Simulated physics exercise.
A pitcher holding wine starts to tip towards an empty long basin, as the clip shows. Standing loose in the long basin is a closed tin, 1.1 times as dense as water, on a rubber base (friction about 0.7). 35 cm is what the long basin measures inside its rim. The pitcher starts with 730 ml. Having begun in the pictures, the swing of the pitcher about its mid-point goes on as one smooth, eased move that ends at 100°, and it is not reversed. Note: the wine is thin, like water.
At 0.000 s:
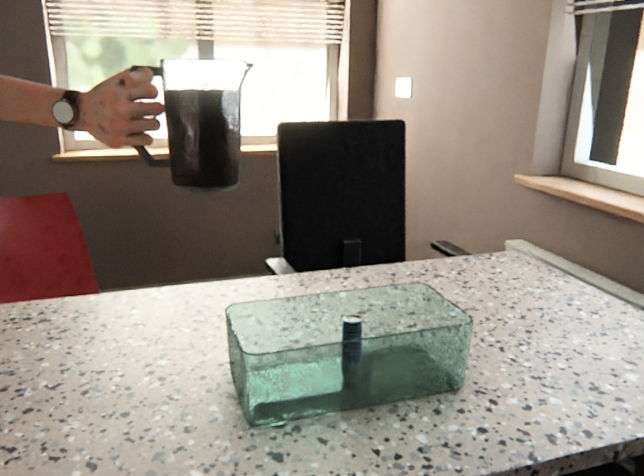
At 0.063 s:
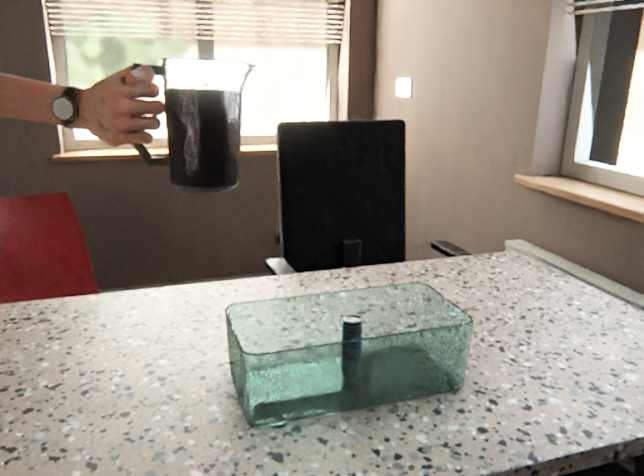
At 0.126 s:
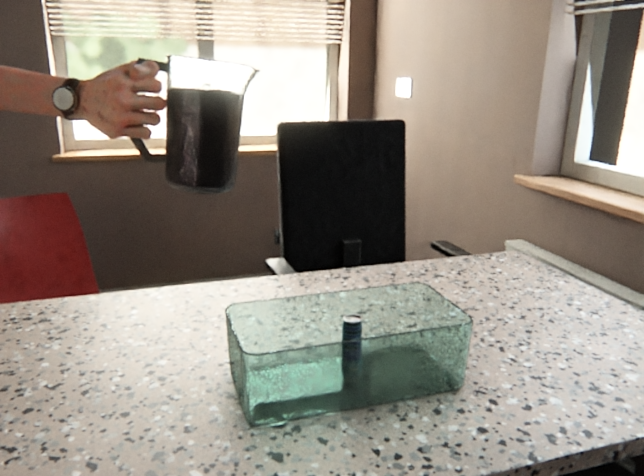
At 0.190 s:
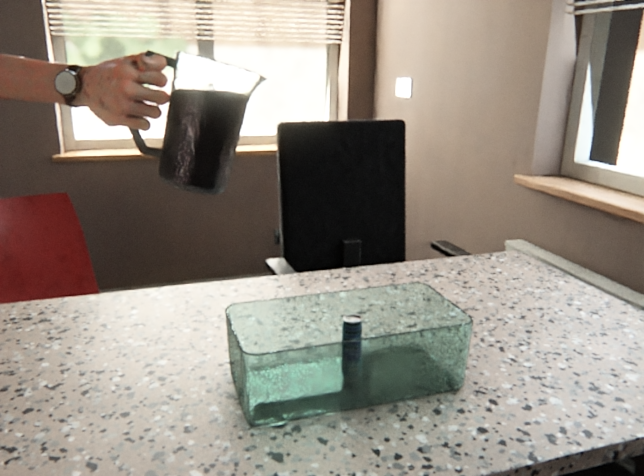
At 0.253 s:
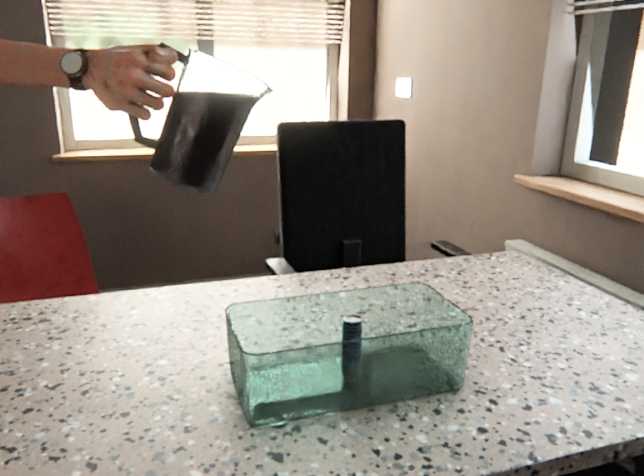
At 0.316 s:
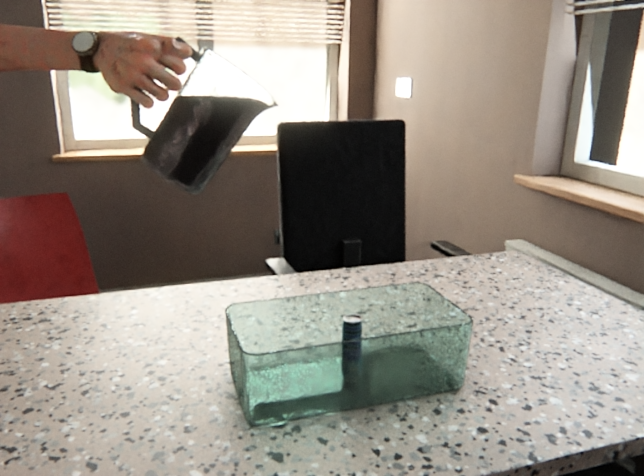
A hand tilts a pitcher of dark wine rightward above a clear greenish basin.
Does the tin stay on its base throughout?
No, it goes down.
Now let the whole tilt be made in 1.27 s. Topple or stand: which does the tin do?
The tin would overturn.
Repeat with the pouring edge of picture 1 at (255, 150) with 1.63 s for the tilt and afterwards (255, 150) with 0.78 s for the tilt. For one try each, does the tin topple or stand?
In the first try it remains standing; in the second it remains standing.
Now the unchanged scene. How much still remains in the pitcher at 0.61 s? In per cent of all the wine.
Fraction remaining: Approx. 76 per cent.
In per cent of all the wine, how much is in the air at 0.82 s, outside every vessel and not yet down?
Close to 36 per cent.
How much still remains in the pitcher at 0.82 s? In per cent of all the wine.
34 per cent or thereabouts.
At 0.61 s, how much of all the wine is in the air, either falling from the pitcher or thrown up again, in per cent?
About 22 per cent.
After 0.61 s the tilt is 88° and 77 per cent is still to pour; the tin stands where it began.
After 0.82 s the tilt is 100° and 34 per cent is still to pour; the tin stands 3 cm from where it began.
After 1.04 s the tilt is 100° and 10 per cent is still to pour; the tin leans 53°.
After 1.28 s the tilt is 100° and 2 per cent is still to pour; the tin lies on its side.
In the end the tin lies on its side.
